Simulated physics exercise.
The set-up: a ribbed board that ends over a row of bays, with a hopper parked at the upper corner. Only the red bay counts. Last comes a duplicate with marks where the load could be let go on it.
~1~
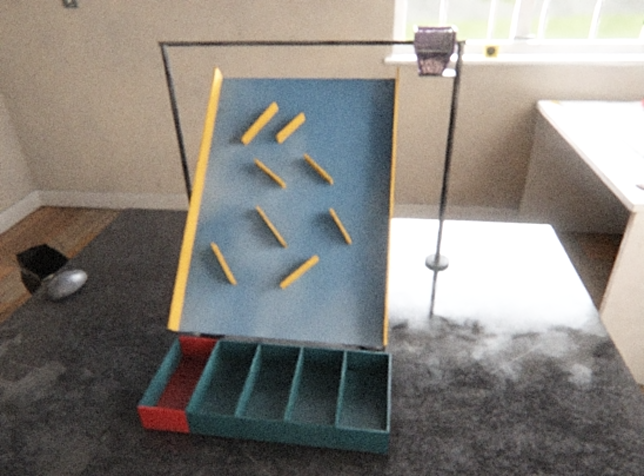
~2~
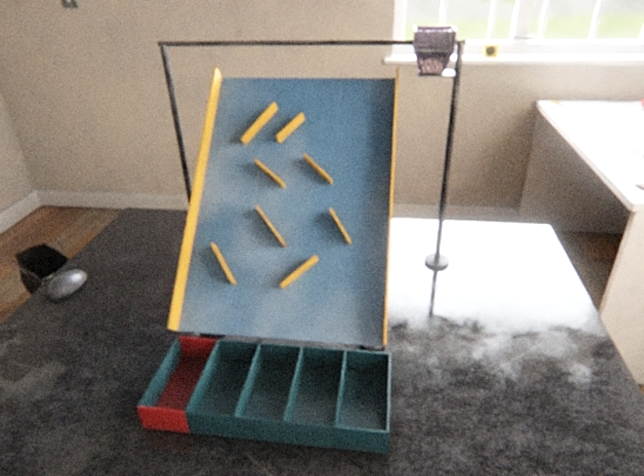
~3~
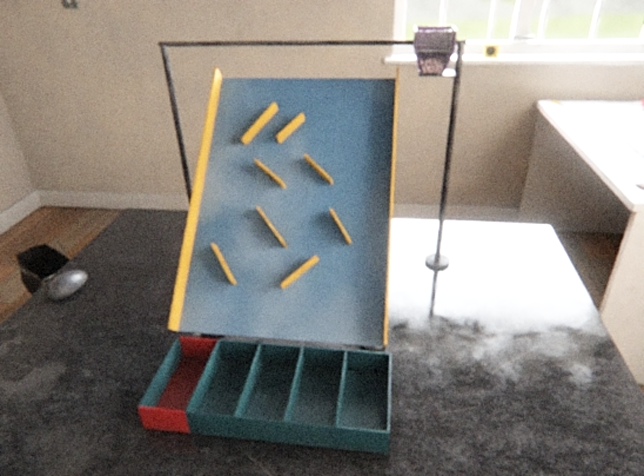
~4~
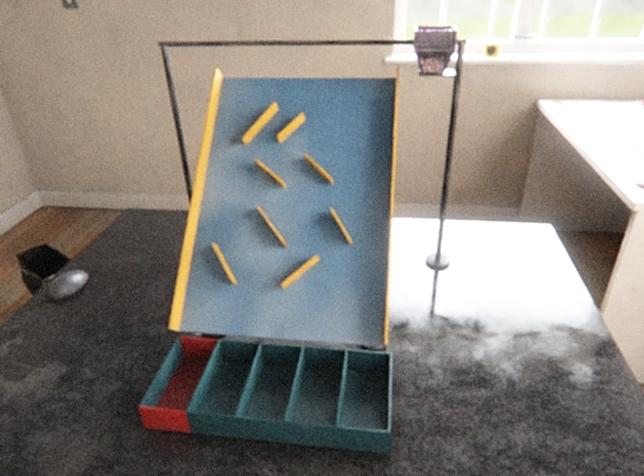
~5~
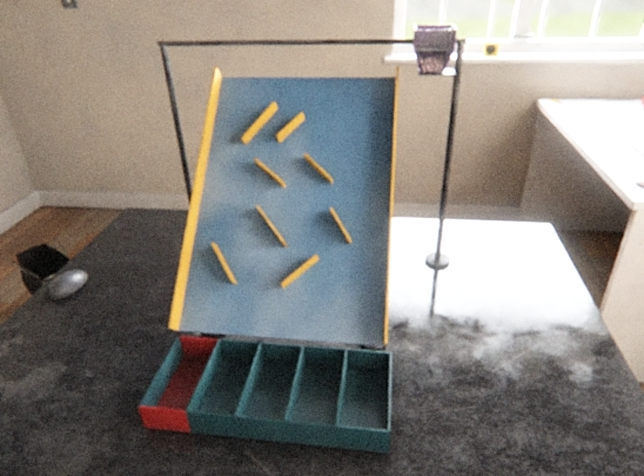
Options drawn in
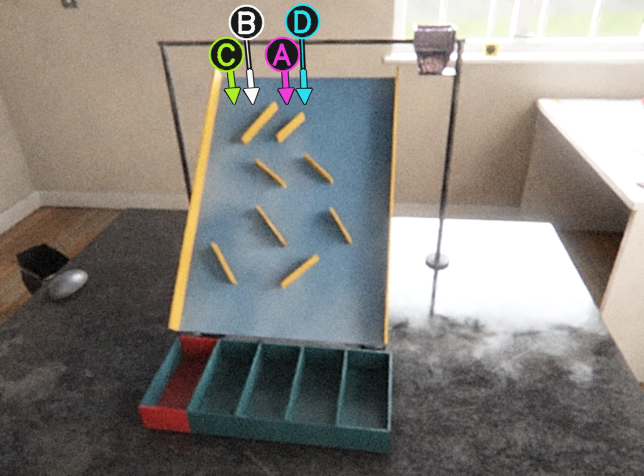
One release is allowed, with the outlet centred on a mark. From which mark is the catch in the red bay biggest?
Best: B.
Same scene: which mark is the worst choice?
That would be D.
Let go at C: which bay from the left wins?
It is the first one.
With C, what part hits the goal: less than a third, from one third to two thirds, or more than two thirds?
Mark C gives from one third to two thirds.
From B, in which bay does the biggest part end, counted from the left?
It is the first one.
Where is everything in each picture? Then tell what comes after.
Hopper near (432, 64), sugar pearls, door shut, in the first picture.
Ribs (242, 139) to (275, 102), (276, 137) to (302, 113), (254, 159) to (282, 183), in the second picture.
Ribs (305, 154) to (331, 179), (257, 206) to (284, 244), (330, 208) to (349, 240), in the third picture.
Ribs (212, 243) to (233, 282), (281, 285) to (317, 256), in the fourth picture.
Red bay near (165, 418), number 1 of 5 from the left, in the fifth picture.
On the marked copy, mark A meets the board at (286, 98); mark B meets the board at (252, 98); mark C meets the board at (233, 98); mark D meets the board at (304, 98).
Choosing A, close to half in the red bay, close to a third in other bays, close to a quarter outside the box.
Choosing B, close to two thirds in the red bay, a small share in other bays, close to a quarter outside the box.
Choosing C, close to half in the red bay, close to a quarter in other bays, close to a quarter outside the box.
Choosing D, a small share in the red bay, close to two thirds in other bays, close to a quarter outside the box.
